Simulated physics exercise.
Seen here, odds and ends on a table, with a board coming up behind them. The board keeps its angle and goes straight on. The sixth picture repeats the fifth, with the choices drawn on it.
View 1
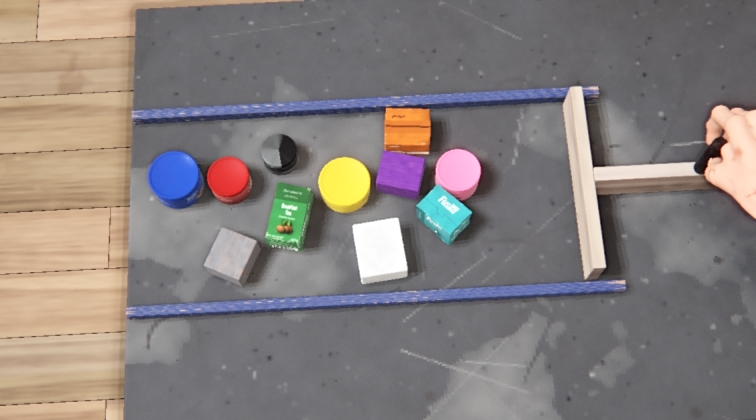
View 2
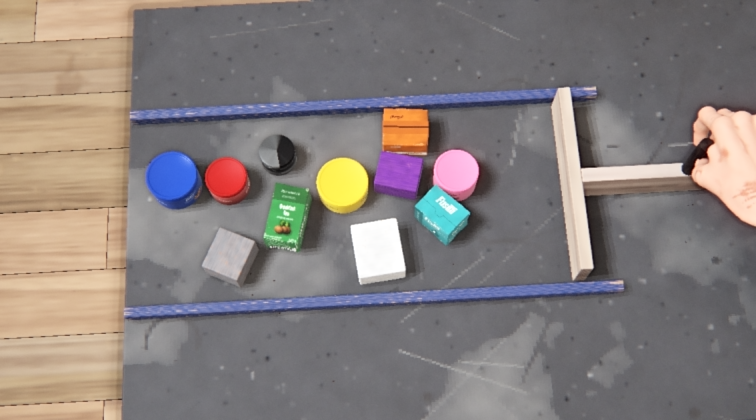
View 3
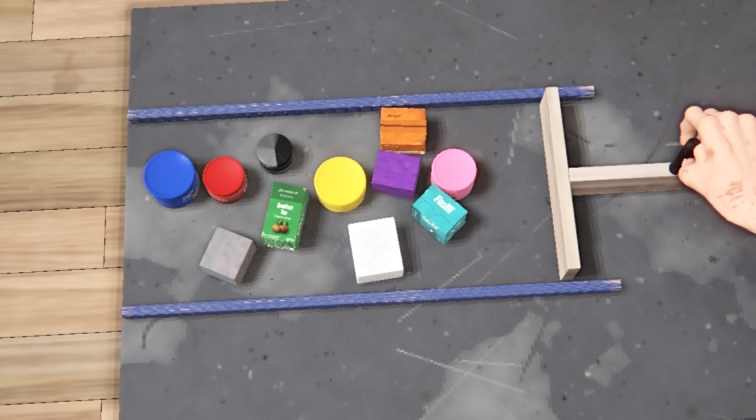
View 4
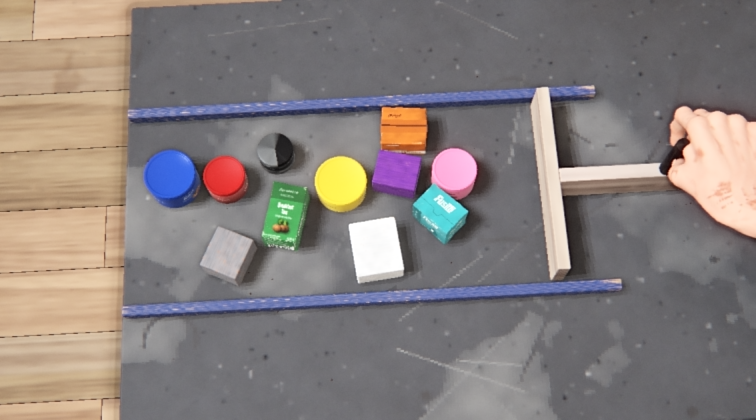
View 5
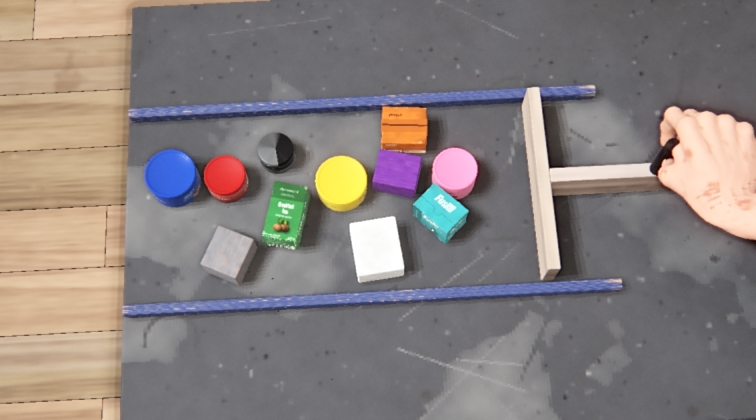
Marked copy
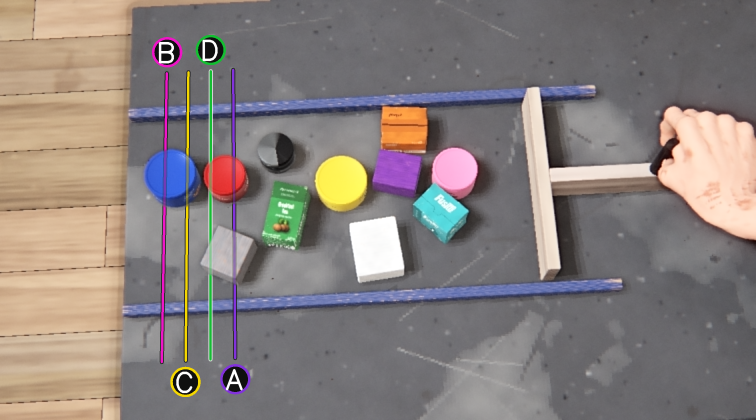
At the start, a hand at the right holds the handle of a wooden board, facing colourful tubs, boxes and blocks spread between two blue strips on a dark table. The hand then pushes the board a short way left along the strips, while the objects stay in place, untouched by it.
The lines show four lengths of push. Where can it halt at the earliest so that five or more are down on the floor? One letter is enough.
At C, and not before.
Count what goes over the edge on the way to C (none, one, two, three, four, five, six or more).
By then, six or more.
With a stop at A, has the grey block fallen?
By then, no.
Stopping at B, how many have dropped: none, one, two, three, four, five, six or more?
In all, six or more.
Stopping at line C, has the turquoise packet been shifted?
Yes.
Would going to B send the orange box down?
No.
On the marked copy, A at (234, 207); B at (164, 211); C at (187, 209); D at (211, 208).
Following C. Soon after the start, board (415, 182); green packet (268, 220); black tin (271, 150).
Later, board (286, 189); blue tub over the edge; red tub (138, 161).
In the end, board (185, 194); green packet over the edge; blue tub over the edge; seven fallen.
As for the rest, A drops only three; B drops seven, but is farther than needed; D drops only three.
